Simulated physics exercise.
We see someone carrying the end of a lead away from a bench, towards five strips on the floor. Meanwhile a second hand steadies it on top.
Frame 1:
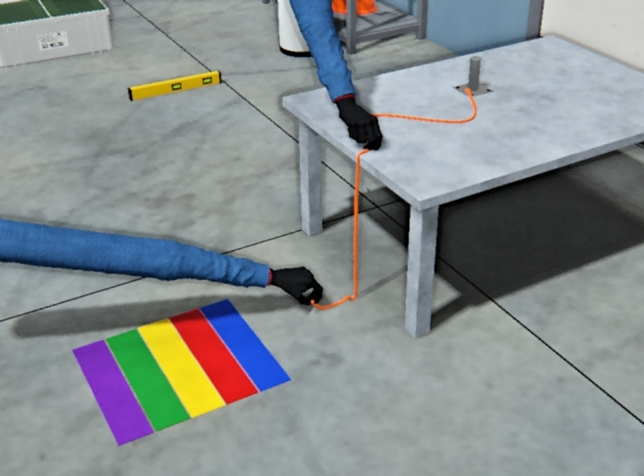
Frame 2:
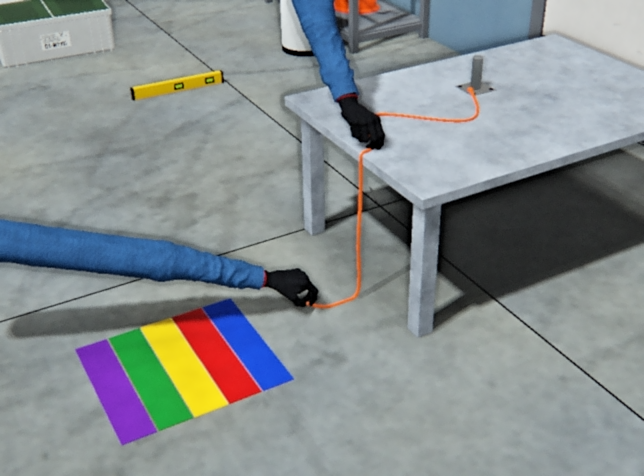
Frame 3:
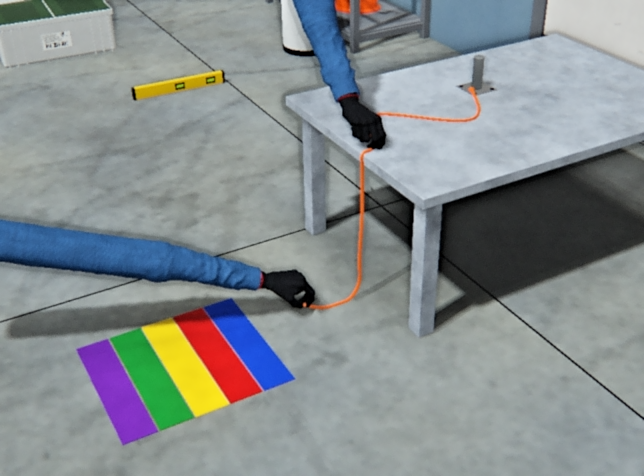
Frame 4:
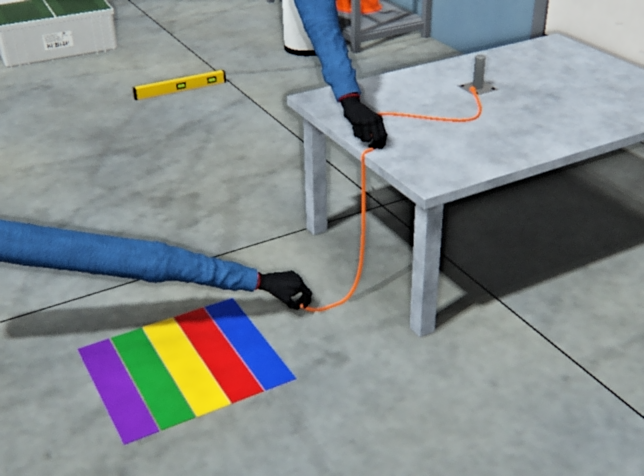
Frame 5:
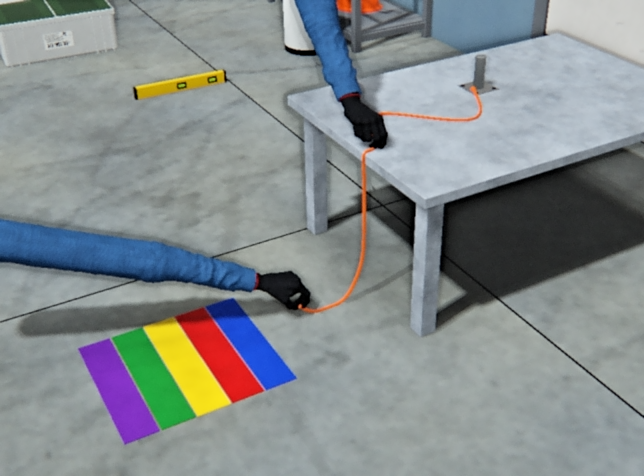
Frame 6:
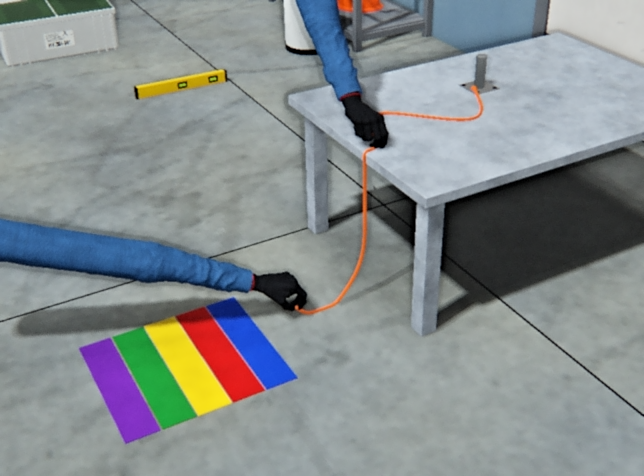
Blue-sleeved arm drawing the end of an orange cord slightly left near five coloured floor strips, another gloved hand resting at the table edge.
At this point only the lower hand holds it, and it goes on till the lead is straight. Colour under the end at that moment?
Purple.
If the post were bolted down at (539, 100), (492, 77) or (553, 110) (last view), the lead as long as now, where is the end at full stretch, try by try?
The spots are near (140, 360), (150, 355) and (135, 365).
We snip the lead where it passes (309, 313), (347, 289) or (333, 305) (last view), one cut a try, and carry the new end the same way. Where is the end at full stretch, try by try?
The three tries give approximately (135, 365), (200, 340) and (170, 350).
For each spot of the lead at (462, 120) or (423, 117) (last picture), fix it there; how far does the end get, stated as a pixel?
Respectively, (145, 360) and (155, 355).
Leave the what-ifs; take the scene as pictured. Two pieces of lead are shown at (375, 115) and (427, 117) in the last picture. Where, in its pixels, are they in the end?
First point (354, 143), second point (392, 124).
Early on, end near (178, 348); over yellow.
Midway, end near (134, 363); over green.
At the end of the slack, end near (107, 372); over purple. It gets as far as the purple strip.
